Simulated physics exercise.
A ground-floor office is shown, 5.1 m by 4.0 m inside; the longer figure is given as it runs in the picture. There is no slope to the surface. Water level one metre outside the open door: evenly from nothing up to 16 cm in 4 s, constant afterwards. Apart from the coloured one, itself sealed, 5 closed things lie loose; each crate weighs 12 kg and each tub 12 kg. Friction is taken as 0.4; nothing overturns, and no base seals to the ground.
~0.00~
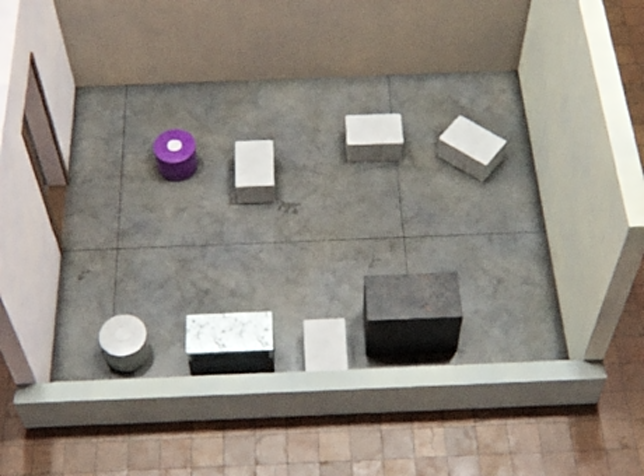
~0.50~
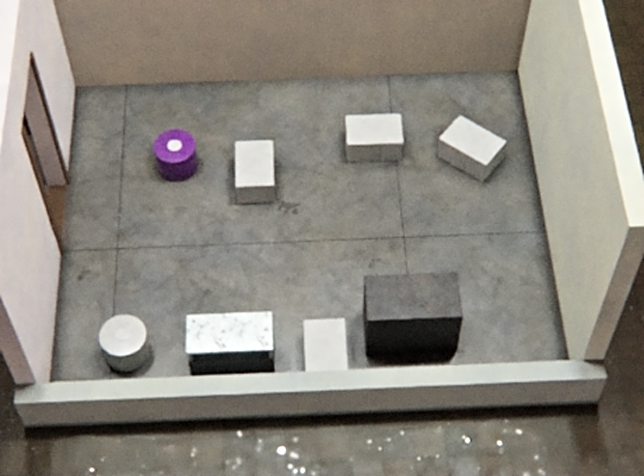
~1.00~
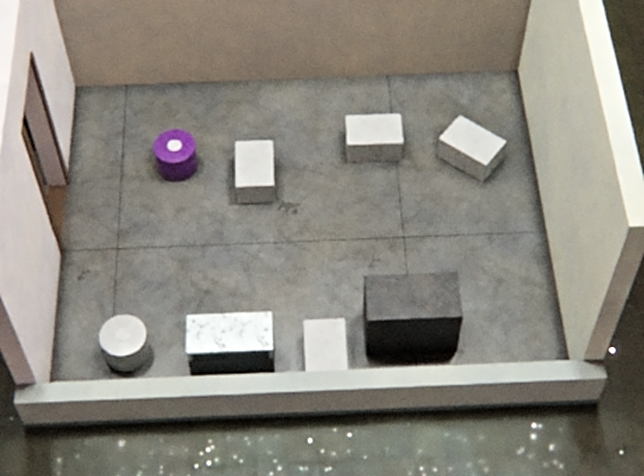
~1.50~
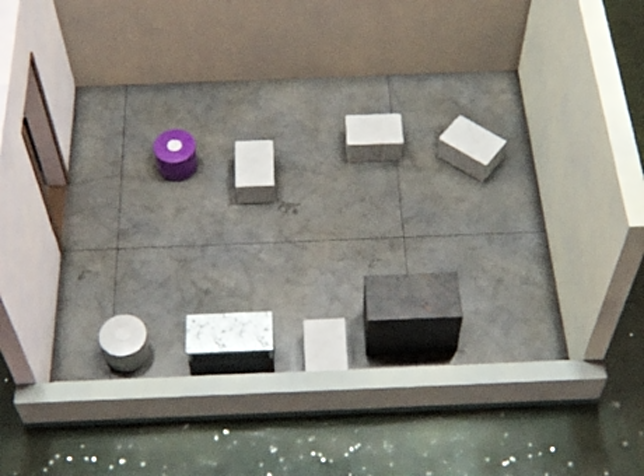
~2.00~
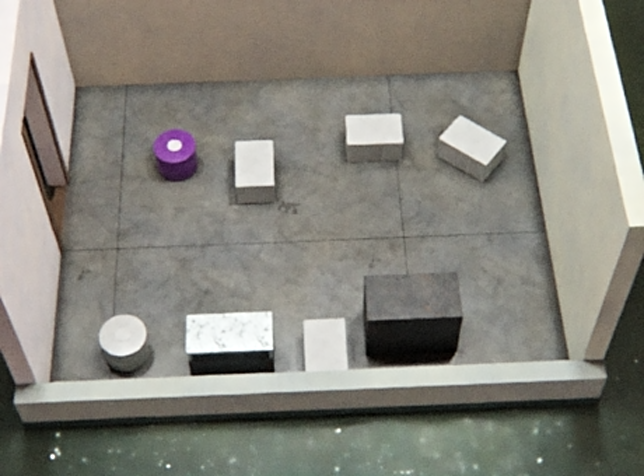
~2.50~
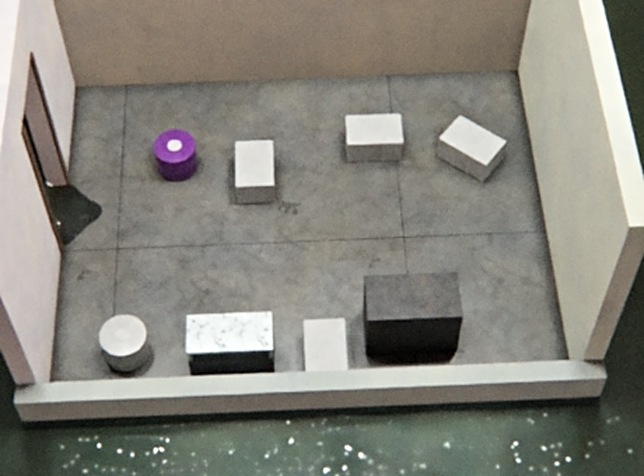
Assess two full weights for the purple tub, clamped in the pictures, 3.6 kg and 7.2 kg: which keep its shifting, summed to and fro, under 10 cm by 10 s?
Going by the pictures, it is pinned by neither mass.
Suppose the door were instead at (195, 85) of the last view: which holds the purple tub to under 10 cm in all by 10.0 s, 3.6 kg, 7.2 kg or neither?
If so, both fall short.
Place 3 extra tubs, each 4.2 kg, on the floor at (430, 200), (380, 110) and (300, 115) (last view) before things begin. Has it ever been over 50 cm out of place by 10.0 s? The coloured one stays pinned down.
Answer by position: Inside the range; inside the range; inside the range.
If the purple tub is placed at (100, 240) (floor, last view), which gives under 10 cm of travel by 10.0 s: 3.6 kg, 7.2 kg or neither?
So neither weight works.
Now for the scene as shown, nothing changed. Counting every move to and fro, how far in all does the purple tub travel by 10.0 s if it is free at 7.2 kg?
Total path: Around 140 cm.
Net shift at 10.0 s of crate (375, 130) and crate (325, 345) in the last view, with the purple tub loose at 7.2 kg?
In that order: 0 cm, 0 cm.
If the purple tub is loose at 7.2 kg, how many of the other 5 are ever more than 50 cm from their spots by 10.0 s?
That comes to 0.
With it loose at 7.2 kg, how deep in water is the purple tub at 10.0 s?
About 5 cm.
After 3.5 s the purple tub would be 0 cm from its start with 3.6 kg and 0 cm from its start with 7.2 kg; 1 cm of water round it then.
After 4.5 s the purple tub would be 27 cm from its start with 3.6 kg and 4 cm from its start with 7.2 kg; 3 cm of water round it then.
After 7.0 s the purple tub would be 171 cm from its start with 3.6 kg and 76 cm from its start with 7.2 kg; 4 cm of water round it then.
After 10.0 s the purple tub would be 337 cm from its start with 3.6 kg and 130 cm from its start with 7.2 kg; 5 cm of water round it then.
